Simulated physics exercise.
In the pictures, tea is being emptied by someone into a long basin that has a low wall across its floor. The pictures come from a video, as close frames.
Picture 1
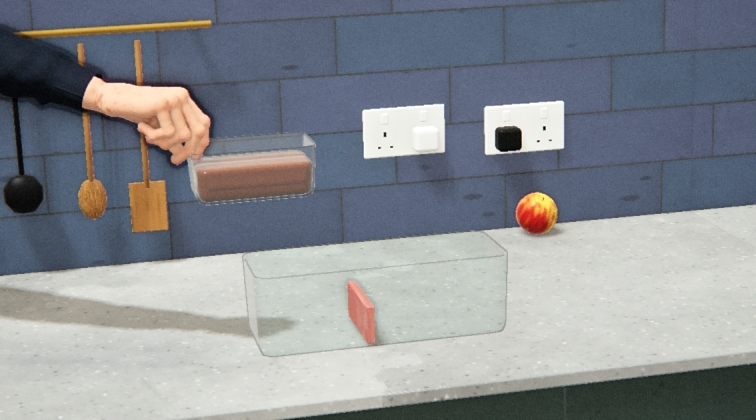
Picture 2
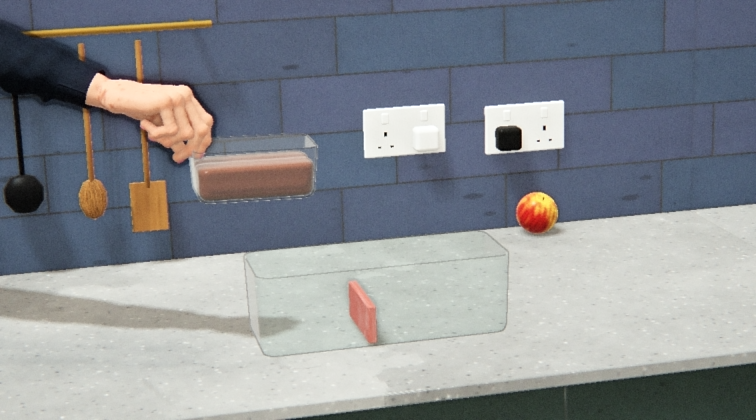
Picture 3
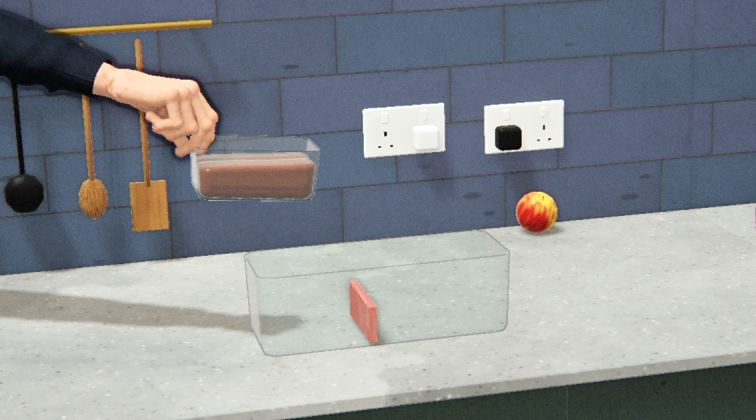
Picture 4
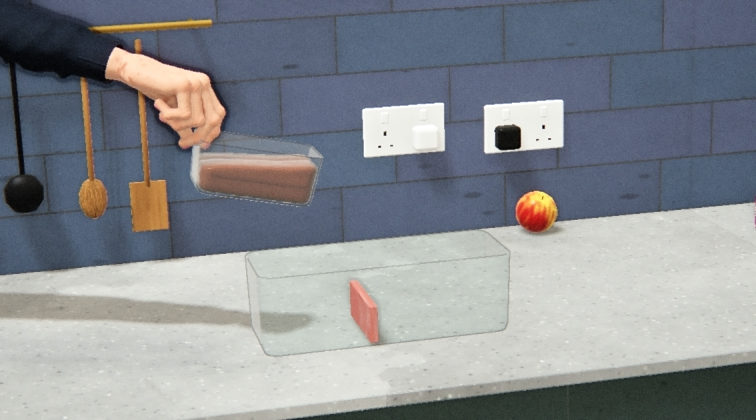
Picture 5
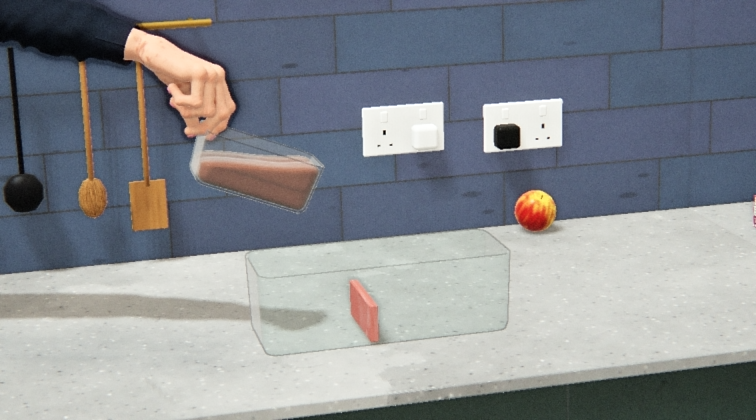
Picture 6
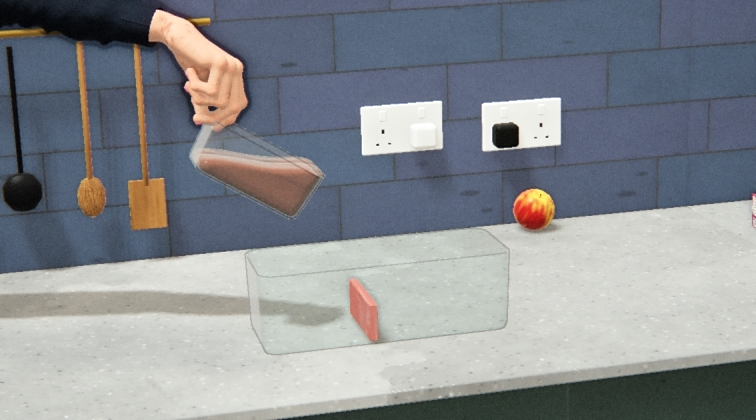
In this clip, a hand holds a clear container of brownish tea above a long transparent basin with a low pinkish wall across its floor, then tilts the container steadily down to the right, the tea shifting toward its right rim.
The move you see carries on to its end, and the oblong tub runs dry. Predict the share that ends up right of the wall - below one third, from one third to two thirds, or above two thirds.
The share right of the wall lands beneath the one-third mark.
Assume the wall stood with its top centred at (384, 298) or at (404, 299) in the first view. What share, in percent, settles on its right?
Around 10 per cent for the first, around 10 per cent for the second.
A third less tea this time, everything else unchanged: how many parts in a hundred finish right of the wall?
Roughly 5 in a hundred.
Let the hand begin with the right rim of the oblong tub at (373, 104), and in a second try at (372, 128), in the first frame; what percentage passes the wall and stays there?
First try: 85 percent; second try: 85 percent.
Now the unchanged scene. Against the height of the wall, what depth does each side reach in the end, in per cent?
Left near 40; right near 10.
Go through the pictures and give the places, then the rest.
It leans 0°; its right rim is at (310, 140); the tea meets the walls at (192, 165) and (307, 156); the long basin's rim runs from (248, 267) to (496, 243); the wall's top is at (361, 295), in the first frame.
It leans 1°; its right rim is at (312, 142); the tea meets the walls at (194, 164) and (309, 156), in the second frame.
It leans 6°; its right rim is at (314, 146); the tea meets the walls at (195, 163) and (310, 157), in the third frame.
It leans 13°; its right rim is at (317, 153); the tea meets the walls at (196, 161) and (312, 160), in the fourth frame.
It leans 22°; its right rim is at (318, 163); the tea meets the walls at (196, 159) and (314, 162), in the fifth frame.
It leans 33°; its right rim is at (317, 174); the tea meets the walls at (196, 154) and (314, 164); 2 per cent is over the edge, in the sixth frame.
A moment on, the oblong tub is tipped on its side and 14 per cent is still to pour, 30 is left of the wall and 12 right of it.
Next, the oblong tub is tipped right over and 2 per cent is still to pour, 70 is left of the wall and 21 right of it.
Then the oblong tub is tipped right over and 0 per cent is still to pour, 70 is left of the wall and 22 right of it.
Later the oblong tub is tipped right over and 0 per cent is still to pour, 71 is left of the wall and 22 right of it.
In the end 71 per cent lies left of the wall, 22 right of it and 7 outside.
